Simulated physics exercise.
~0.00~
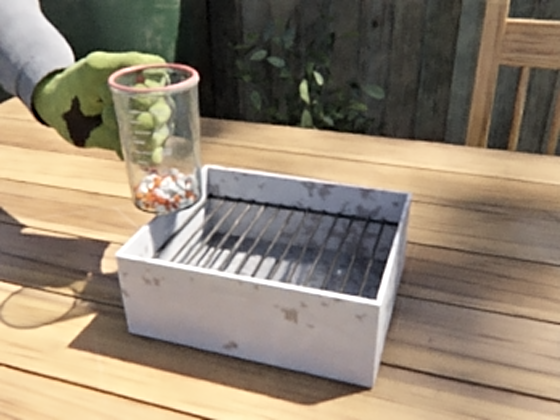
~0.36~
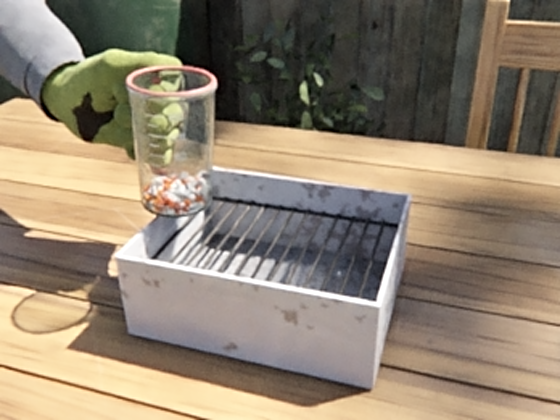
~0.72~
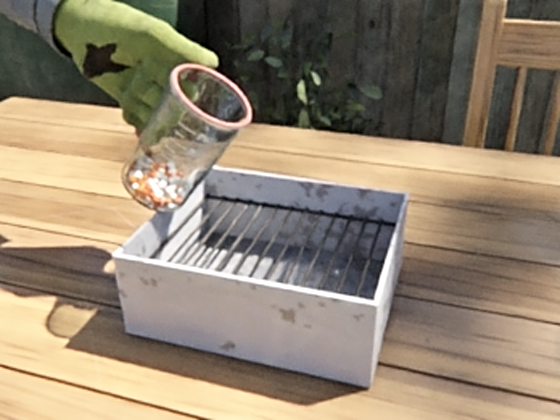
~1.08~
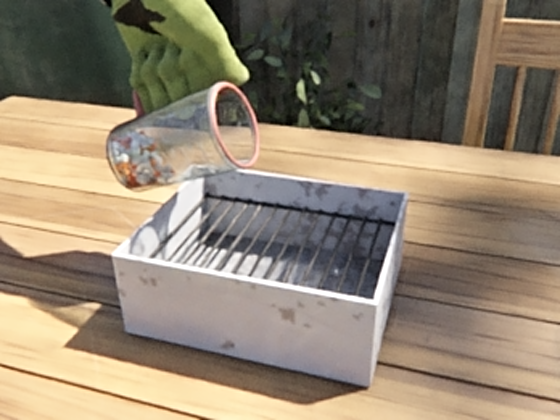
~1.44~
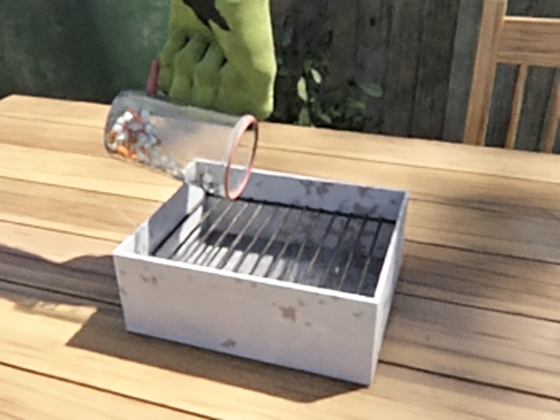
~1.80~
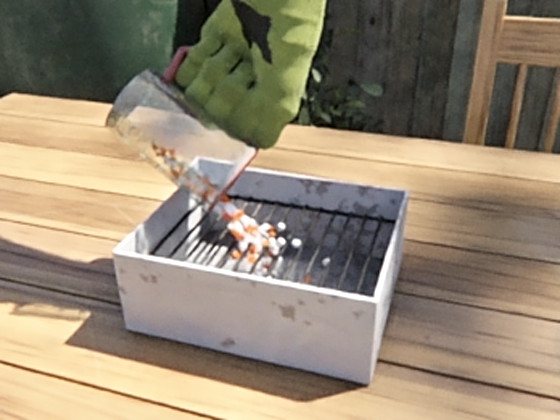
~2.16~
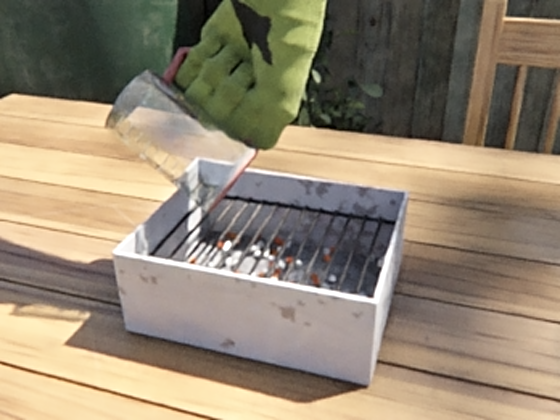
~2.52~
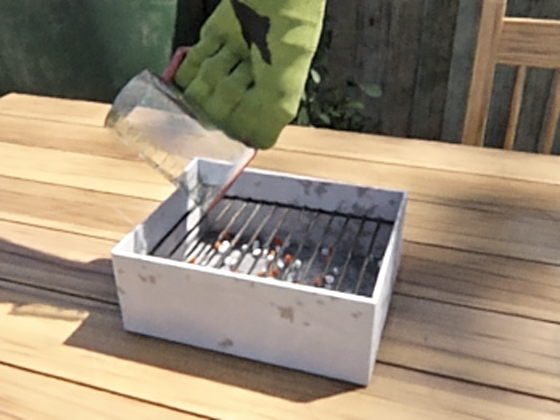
On a wooden table, a gloved hand tips orange and white pieces through a wire rack.
